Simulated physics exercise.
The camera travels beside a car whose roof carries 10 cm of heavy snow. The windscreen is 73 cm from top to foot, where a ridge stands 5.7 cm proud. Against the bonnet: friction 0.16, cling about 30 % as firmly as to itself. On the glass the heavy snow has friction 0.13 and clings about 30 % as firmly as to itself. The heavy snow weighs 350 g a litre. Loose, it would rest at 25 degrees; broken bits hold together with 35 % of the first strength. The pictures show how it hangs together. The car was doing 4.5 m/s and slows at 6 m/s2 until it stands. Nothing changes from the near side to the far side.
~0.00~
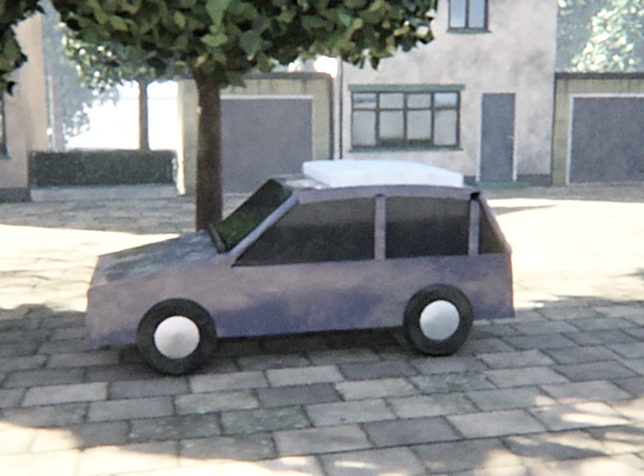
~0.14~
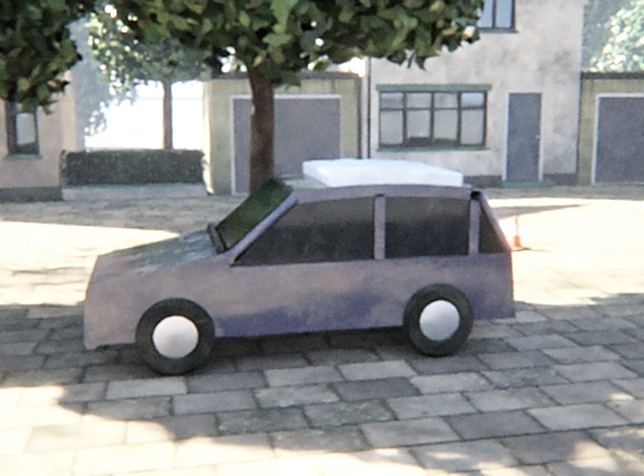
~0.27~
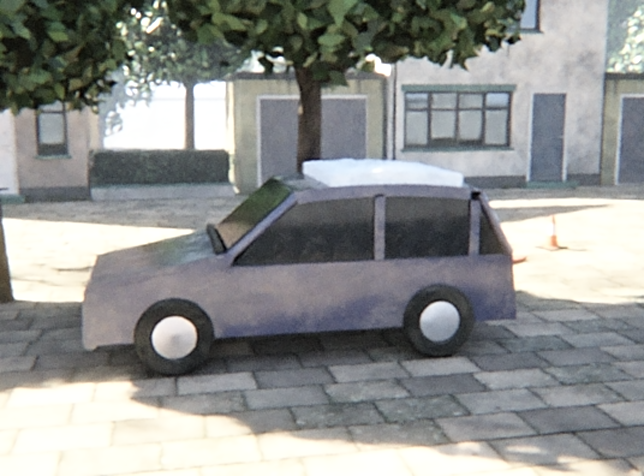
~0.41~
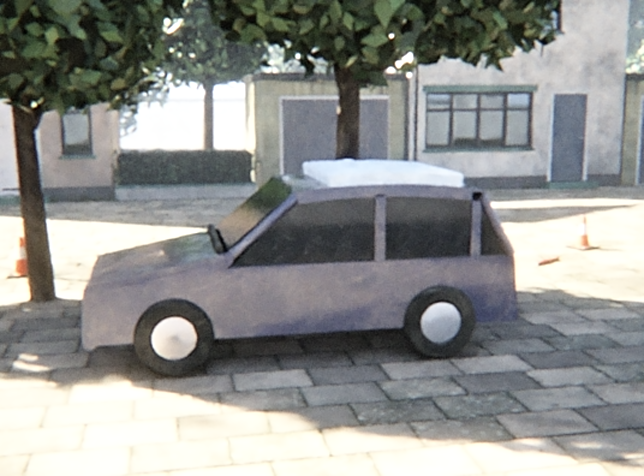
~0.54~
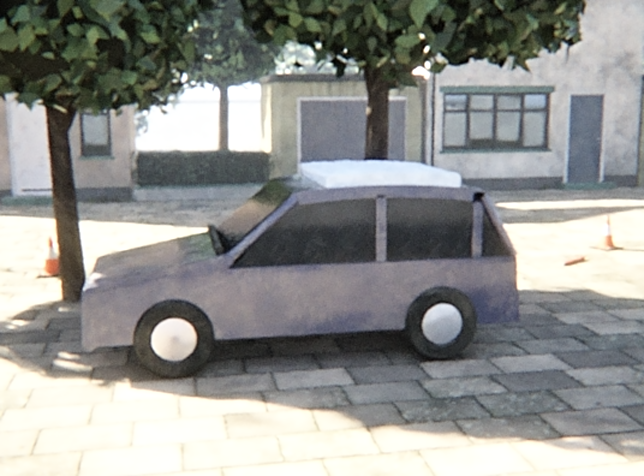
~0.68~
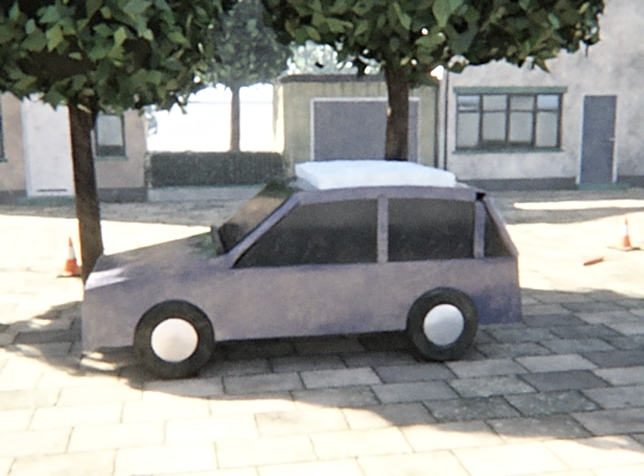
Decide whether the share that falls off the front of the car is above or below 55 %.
It comes out below 55 %.
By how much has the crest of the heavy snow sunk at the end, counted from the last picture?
Roughly 0 cm.
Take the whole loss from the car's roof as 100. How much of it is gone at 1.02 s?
Some 60 per cent.
After 1.02 s, 90 % of the snow is on the roof, 10 % on the glass, none on the bonnet and none has gone off the nose.
After 1.43 s, 82 % of the snow is on the roof, 14 % on the glass, 4 % on the bonnet and none has gone off the nose.
After 1.84 s, 82 % of the snow is on the roof, 8 % on the glass, 10 % on the bonnet and none has gone off the nose.
After 2.25 s, 82 % of the snow is on the roof, 8 % on the glass, 10 % on the bonnet and none has gone off the nose.
After 2.40 s, at the end, 82 % of the snow is on the roof, 8 % on the glass, 10 % on the bonnet and none has gone off the nose.
